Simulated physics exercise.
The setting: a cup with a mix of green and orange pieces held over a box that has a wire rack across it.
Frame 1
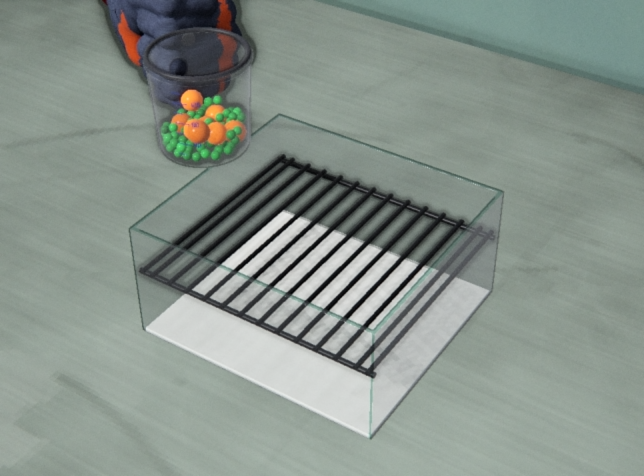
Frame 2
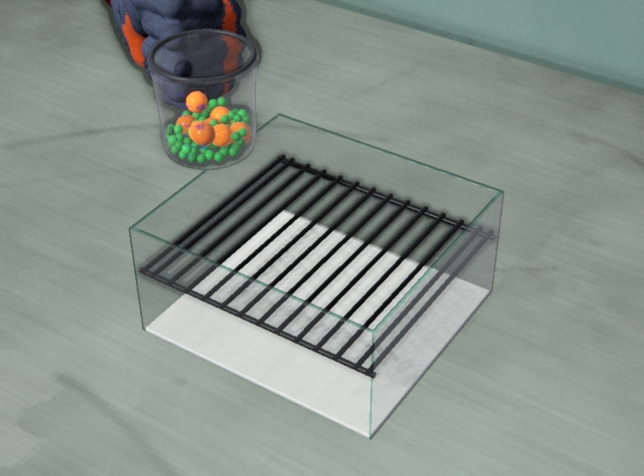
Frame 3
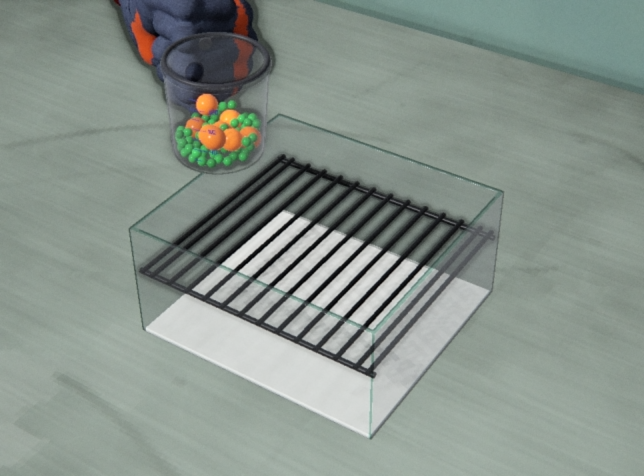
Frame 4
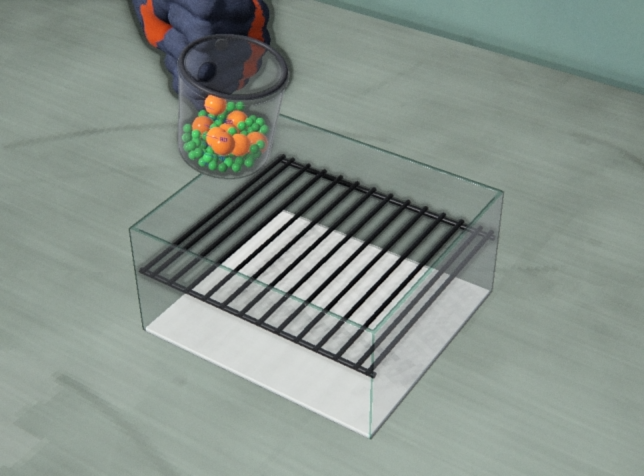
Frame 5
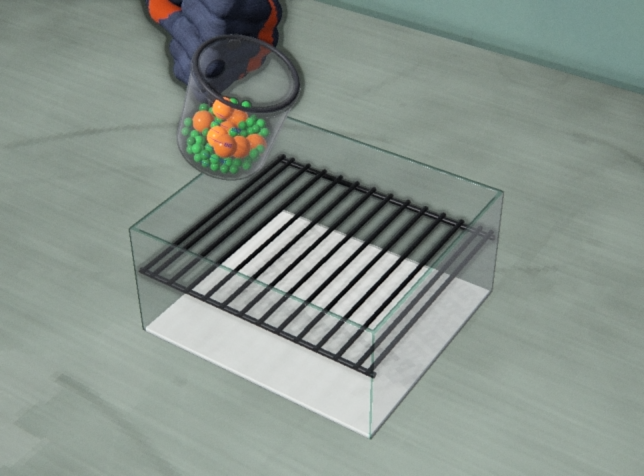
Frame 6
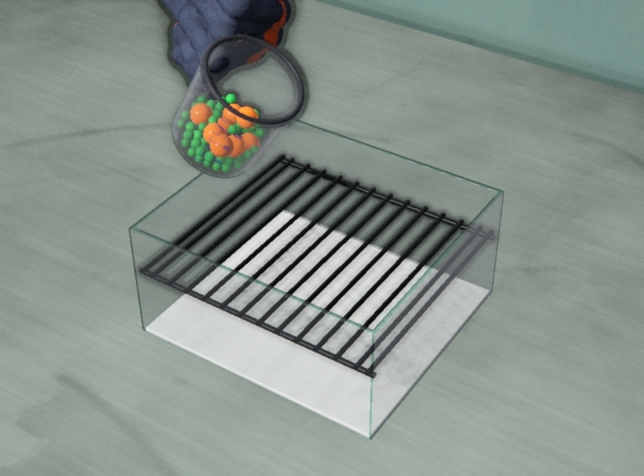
Over a wire rack in a clear box, a gloved hand moves right and tilts a cup of green and orange balls.
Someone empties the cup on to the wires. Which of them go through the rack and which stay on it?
In the end the green bits go through, the orange bits stay on it.
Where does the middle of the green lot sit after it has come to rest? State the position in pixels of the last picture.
It finishes centred roughly at (278, 306).
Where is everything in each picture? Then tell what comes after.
Cup at (202, 99), upright; rack at (403, 285), 14 wires across; green marbles at (193, 136), narrower than the gaps; orange gumballs at (207, 127), wider than the gaps, in the first frame.
Cup at (207, 101), upright; orange ones at (212, 129), in the second frame.
Cup at (218, 105), tipped 2°; green ones at (215, 148), in the third frame.
Cup at (229, 109), tipped 11°; orange ones at (228, 134), in the fourth frame.
Cup at (234, 110), tipped 22°; green ones at (223, 147), in the fifth frame.
Cup at (234, 110), tipped 32°; rack at (403, 285); green ones at (216, 143); orange ones at (224, 129), in the sixth frame.
Then, 0.44 s past the last view, green ones, all in the cup; orange ones, all in the cup.
Then, 0.83 s past the last view, green ones, nearly all in the cup, a small part on or over the wires, a stray few under the rack; orange ones, about half in the cup, about half on or over the wires.
Then, 1.17 s past the last view, green ones, a small part on or over the wires, most under the rack; orange ones, all on or over the wires.
Finally, green ones, all under the rack; orange ones, all on the wires, none under the rack.
